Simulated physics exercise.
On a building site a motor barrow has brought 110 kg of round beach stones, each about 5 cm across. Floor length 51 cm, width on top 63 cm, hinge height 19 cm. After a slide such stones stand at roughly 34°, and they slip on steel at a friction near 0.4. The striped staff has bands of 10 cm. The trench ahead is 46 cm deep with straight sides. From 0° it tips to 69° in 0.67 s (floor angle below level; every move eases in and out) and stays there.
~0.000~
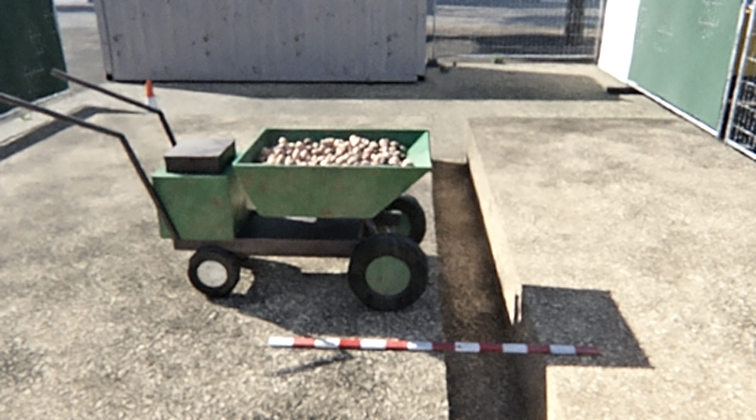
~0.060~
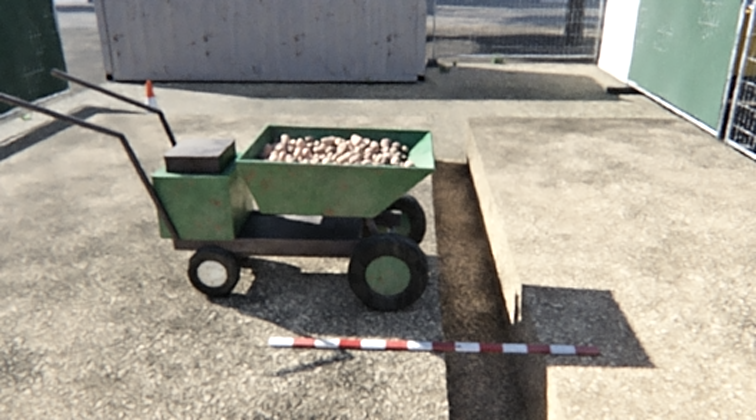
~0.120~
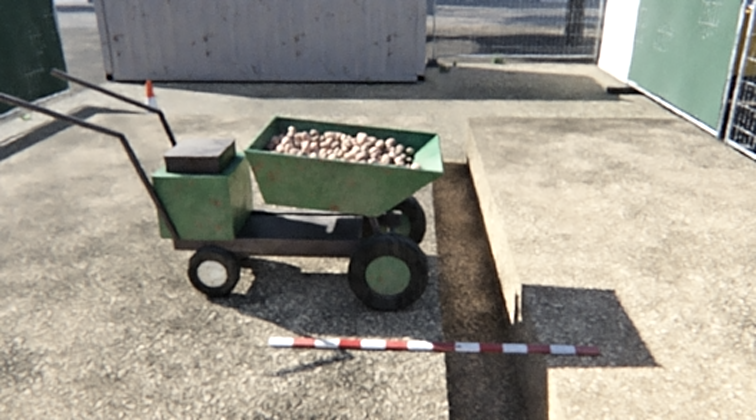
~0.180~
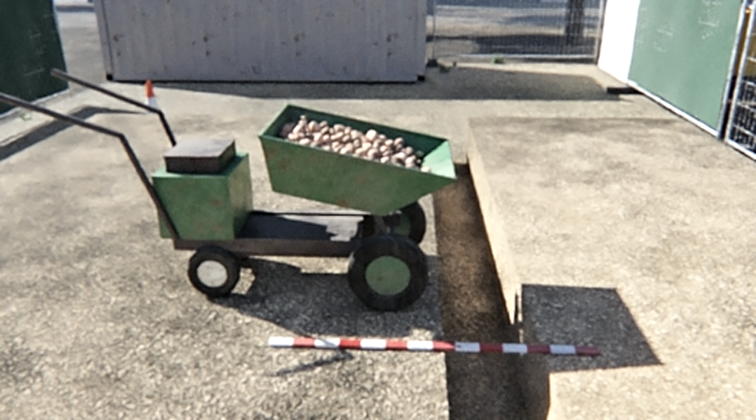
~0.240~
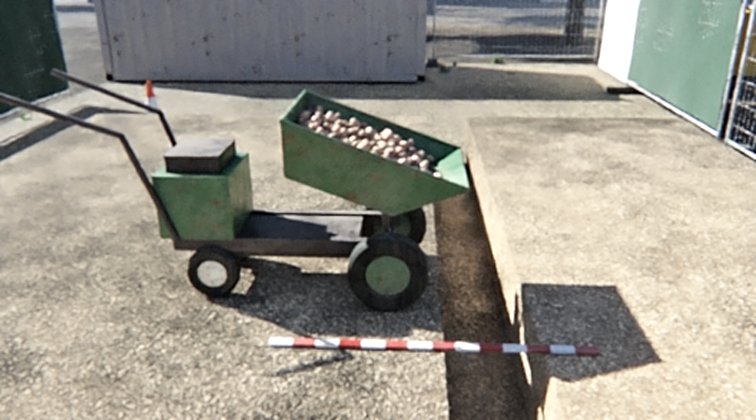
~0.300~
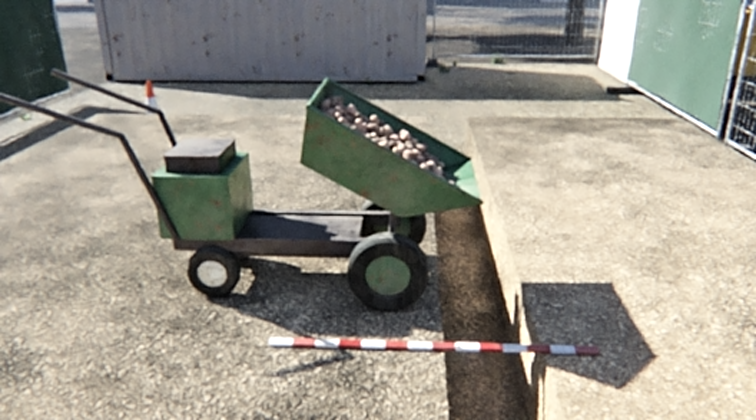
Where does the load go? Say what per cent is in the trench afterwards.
Roughly 14 per cent ends in the trench.
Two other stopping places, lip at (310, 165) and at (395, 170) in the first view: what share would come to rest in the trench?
First some 90, then 50 per cent.
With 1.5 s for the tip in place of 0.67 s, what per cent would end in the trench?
It would be near 25 per cent.
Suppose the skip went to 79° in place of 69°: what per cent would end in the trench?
Then about 25 per cent.
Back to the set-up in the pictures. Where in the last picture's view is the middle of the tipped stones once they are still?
Around (592, 279).
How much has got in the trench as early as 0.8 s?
About 5 per cent by then.
After 0.5 s the floor is at 58°; 100 % in the skip; the foremost stones are at (491, 222).
After 0.8 s the floor is at 69°; 62 % in the skip, 4 % in the trench, 34 % past the trench; the foremost stones are at (580, 287).
After 1.1 s the floor is at 69°; 6 % in the skip, 9 % in the trench, 85 % past the trench; the foremost stones are at (733, 281).
After 3.1 s the floor is at 69°; 0 % in the skip, 14 % in the trench, 86 % past the trench; the foremost stones are past the picture's edge.
